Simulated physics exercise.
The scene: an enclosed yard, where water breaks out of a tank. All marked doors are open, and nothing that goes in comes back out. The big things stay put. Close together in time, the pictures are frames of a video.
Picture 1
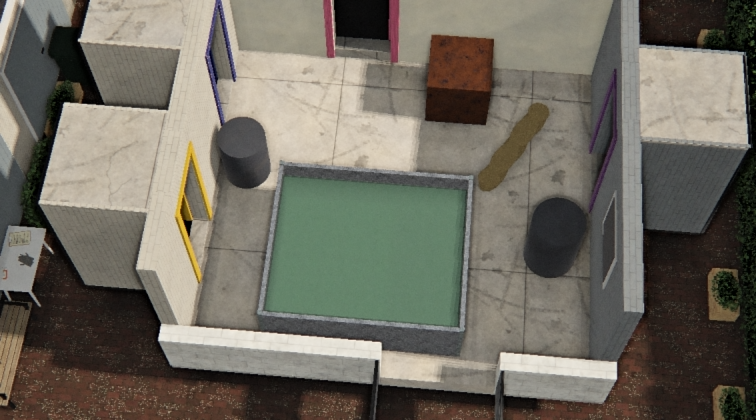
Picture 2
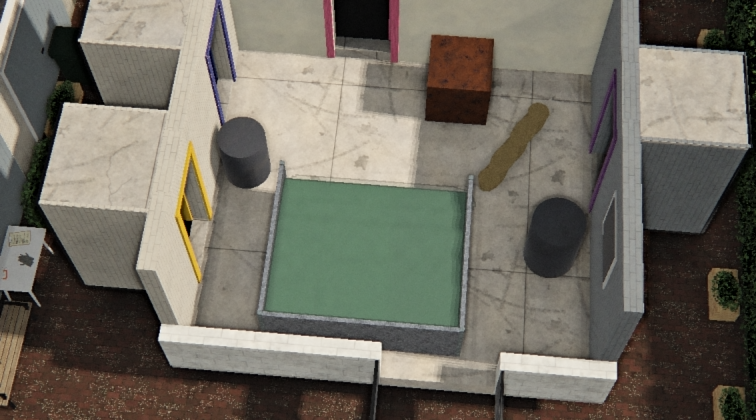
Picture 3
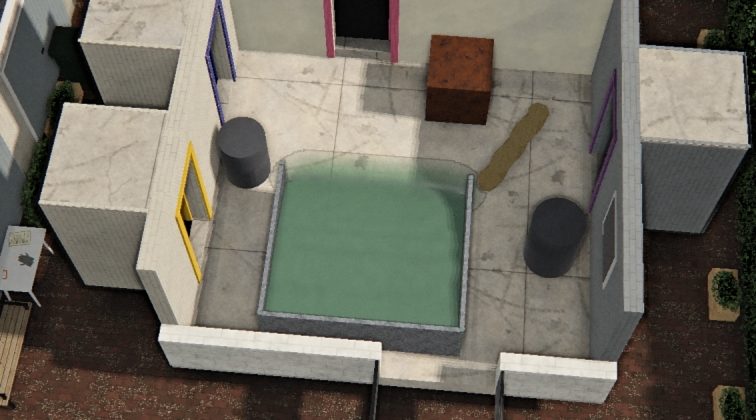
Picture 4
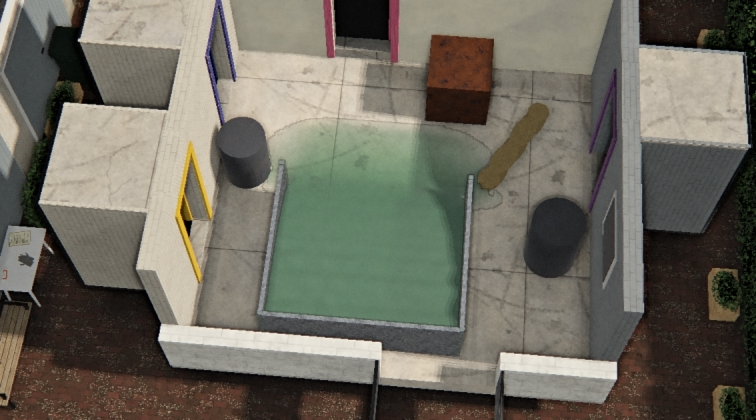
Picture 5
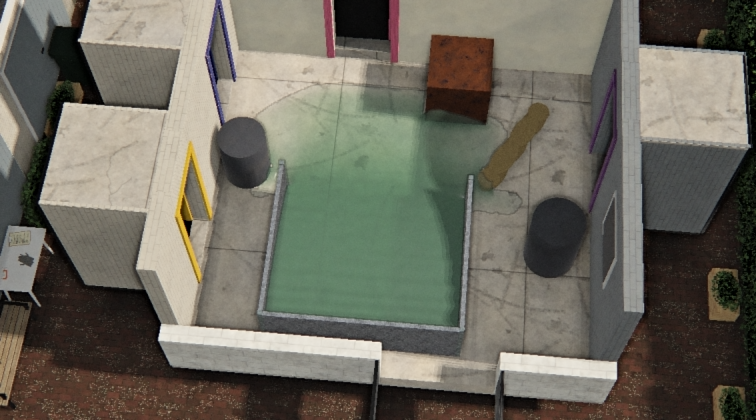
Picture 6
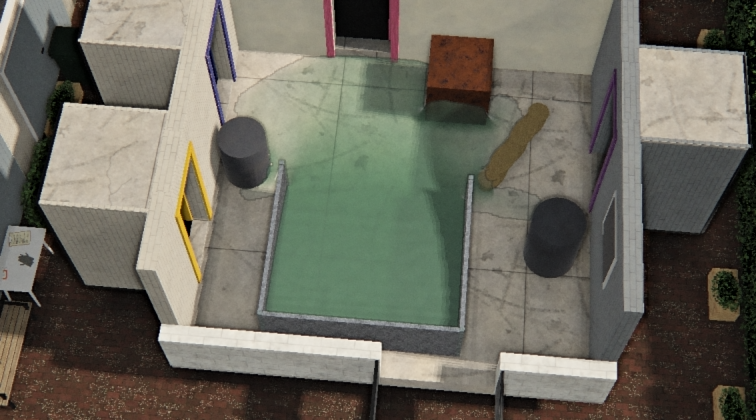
The clip opens on a walled yard seen from above, with still green water in a rectangular tank between two dark cylinders. The tank's far wall disappears, and water pours out over the pale floor, spreading past the cylinder on the left and around the rusty brown block toward the pink-framed doorway.
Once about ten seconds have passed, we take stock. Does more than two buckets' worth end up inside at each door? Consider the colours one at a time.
One by one: The blue door overshoots the mark there. The yellow door overshoots the mark there. The purple door overshoots the mark there. The pink door overshoots the mark there.
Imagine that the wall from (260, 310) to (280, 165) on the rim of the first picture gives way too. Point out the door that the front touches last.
The purple door.
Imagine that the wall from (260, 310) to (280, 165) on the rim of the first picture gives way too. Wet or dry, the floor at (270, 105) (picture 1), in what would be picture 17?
By then I'd expect it to be drenched.
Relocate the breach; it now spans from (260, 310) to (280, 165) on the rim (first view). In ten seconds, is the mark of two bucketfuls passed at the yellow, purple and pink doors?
Yellow: Exceeds the limit; purple: Falls short; pink: Falls short.
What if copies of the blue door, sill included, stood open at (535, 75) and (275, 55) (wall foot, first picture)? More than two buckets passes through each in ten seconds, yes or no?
So the first tops it, and then the second tops it.
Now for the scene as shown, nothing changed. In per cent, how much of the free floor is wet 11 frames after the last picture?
Roughly 65 %.
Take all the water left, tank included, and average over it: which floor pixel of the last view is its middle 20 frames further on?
That comes out near (377, 165).
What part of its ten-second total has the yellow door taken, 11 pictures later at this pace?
Some 0 in a hundred.
A moment on, water covers 55 % of the floor; the blue door wet at the sill, nothing in, the yellow door not reached, the purple door not reached, the pink door far over two buckets in.
Next, water covers 65 % of the floor; the blue door over two buckets in, the yellow door wet at the sill, nothing in, the purple door under two buckets in, the pink door far over two buckets in.
Then, water covers 85 % of the floor; the blue door far over two buckets in, the yellow door wet at the sill, nothing in, the purple door over two buckets in, the pink door far over two buckets in.
Later, water covers 95 % of the floor; the blue door far over two buckets in, the yellow door under two buckets in, the purple door over two buckets in, the pink door far over two buckets in.
In the end, water covers 95 % of the floor; the blue door far over two buckets in, the yellow door far over two buckets in, the purple door far over two buckets in, the pink door far over two buckets in.
